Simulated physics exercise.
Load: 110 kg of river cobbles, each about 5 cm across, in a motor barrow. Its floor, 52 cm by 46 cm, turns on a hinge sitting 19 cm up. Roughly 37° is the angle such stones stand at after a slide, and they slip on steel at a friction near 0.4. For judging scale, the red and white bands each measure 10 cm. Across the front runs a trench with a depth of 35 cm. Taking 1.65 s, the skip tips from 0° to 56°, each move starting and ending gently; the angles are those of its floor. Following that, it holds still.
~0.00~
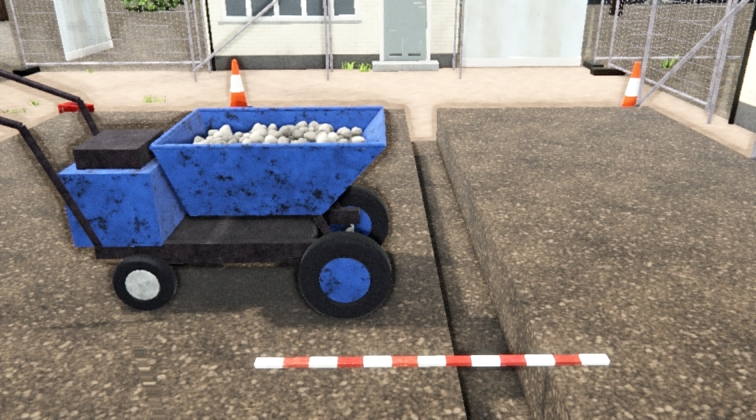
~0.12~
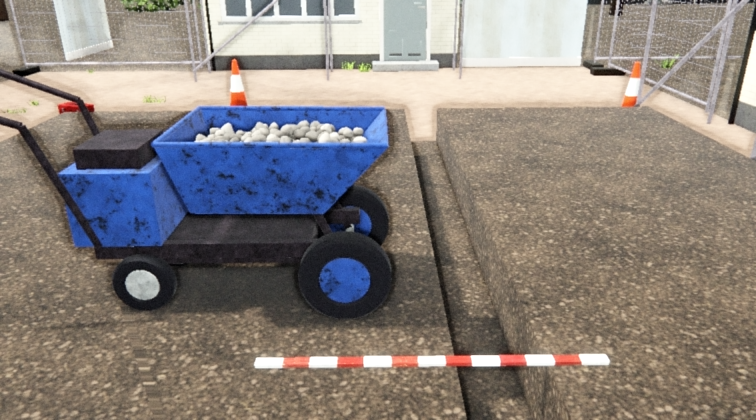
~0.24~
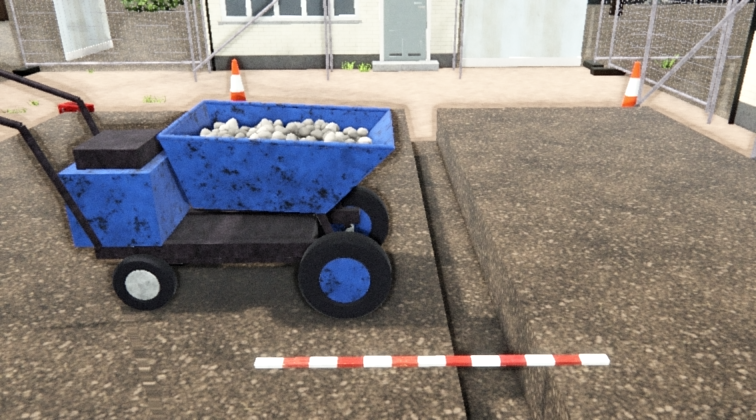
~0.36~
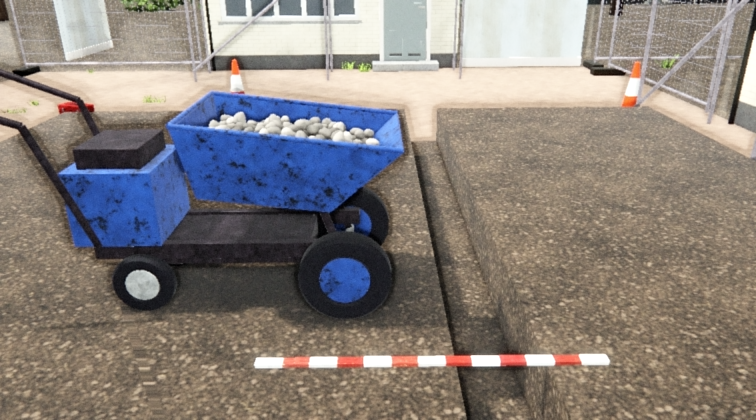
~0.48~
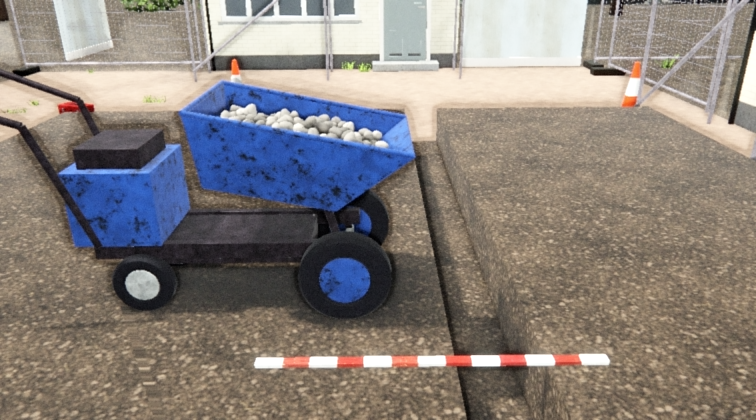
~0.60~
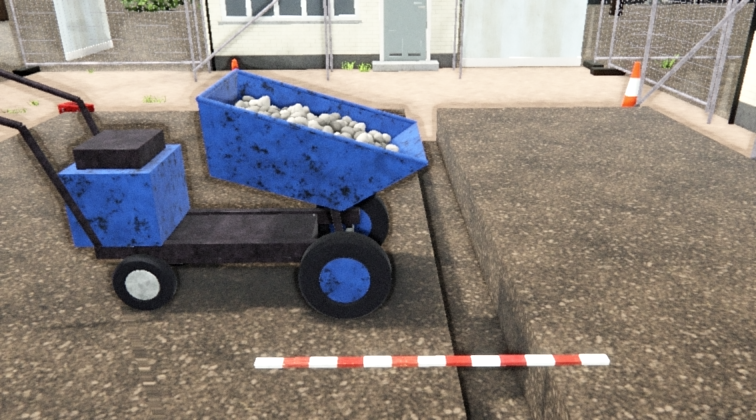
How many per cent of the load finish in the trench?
About 44 per cent.
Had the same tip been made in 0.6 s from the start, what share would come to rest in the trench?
Roughly 25 per cent.
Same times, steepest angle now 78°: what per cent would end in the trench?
It would be near 50 per cent.
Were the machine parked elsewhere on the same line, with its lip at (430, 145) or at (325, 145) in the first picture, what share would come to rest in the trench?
That gives roughly 10 per cent and roughly 60 per cent.
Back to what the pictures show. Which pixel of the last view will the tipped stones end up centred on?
Resting centre: About (492, 331).
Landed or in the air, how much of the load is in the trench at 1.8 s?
Approx. 10 % of the load.
After 1.2 s the floor is at 47°; 100 % in the skip; the foremost stones are at (450, 184).
After 1.8 s the floor is at 56°; 87 % in the skip, 10 % in the trench, 3 % past the trench; the foremost stones are at (535, 269).
After 2.1 s the floor is at 56°; 66 % in the skip, 18 % in the trench, 16 % past the trench; the foremost stones are at (607, 285).
After 4.1 s the floor is at 56°; 38 % in the skip, 44 % in the trench, 18 % past the trench; the foremost stones are at (646, 270).
